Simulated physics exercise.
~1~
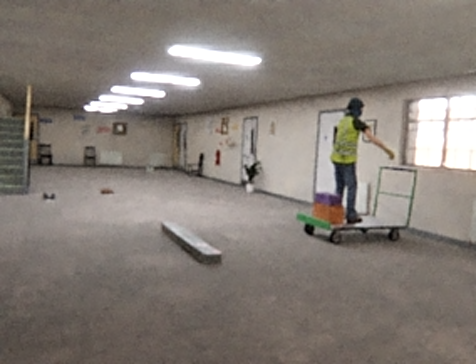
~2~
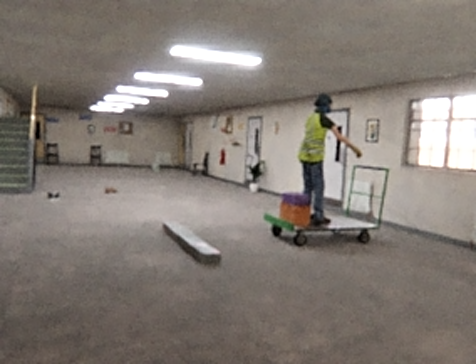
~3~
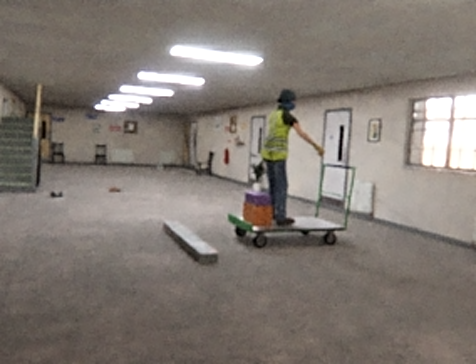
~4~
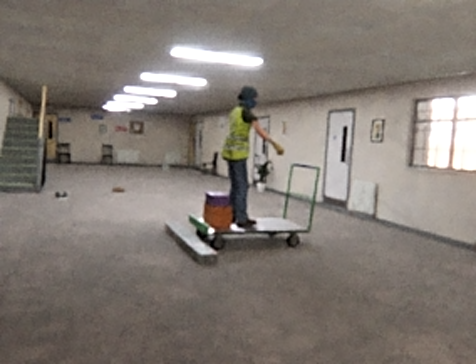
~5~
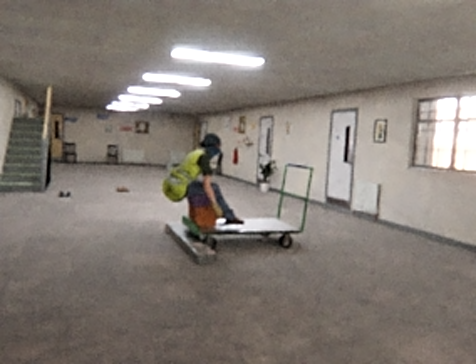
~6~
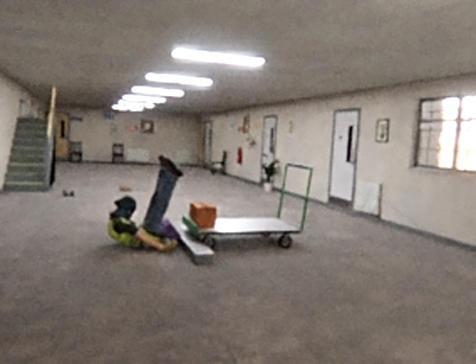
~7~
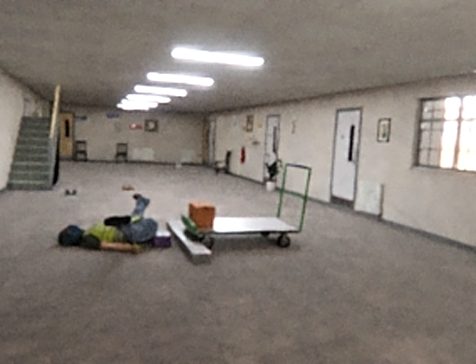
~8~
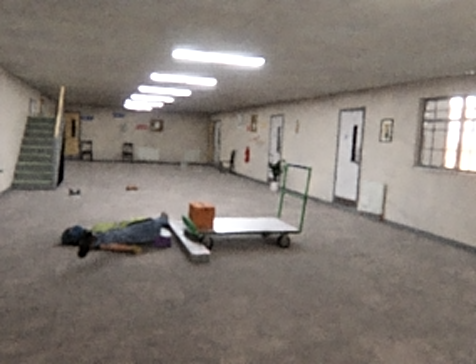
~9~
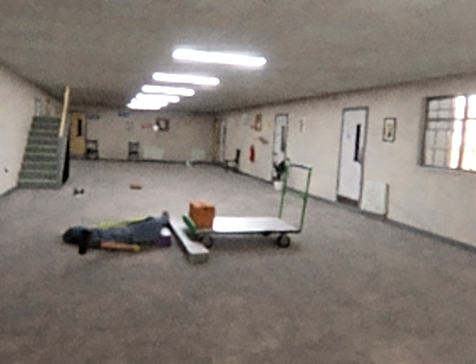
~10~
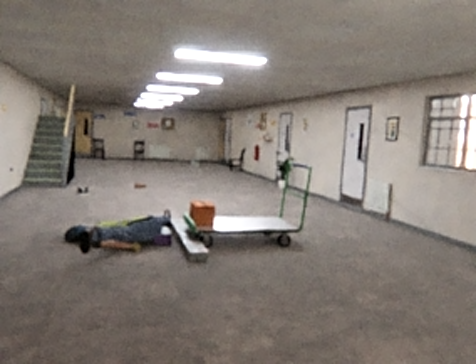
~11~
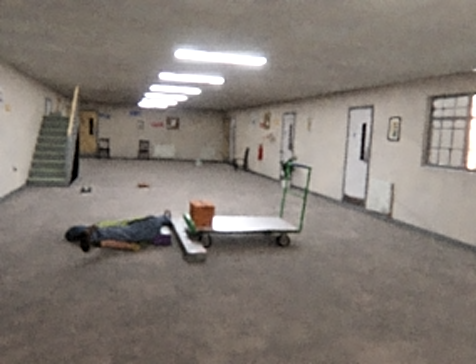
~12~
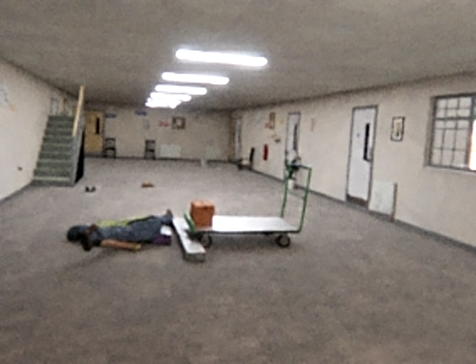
A person riding a trolley left hits a kerb, pitches over it and lies still.
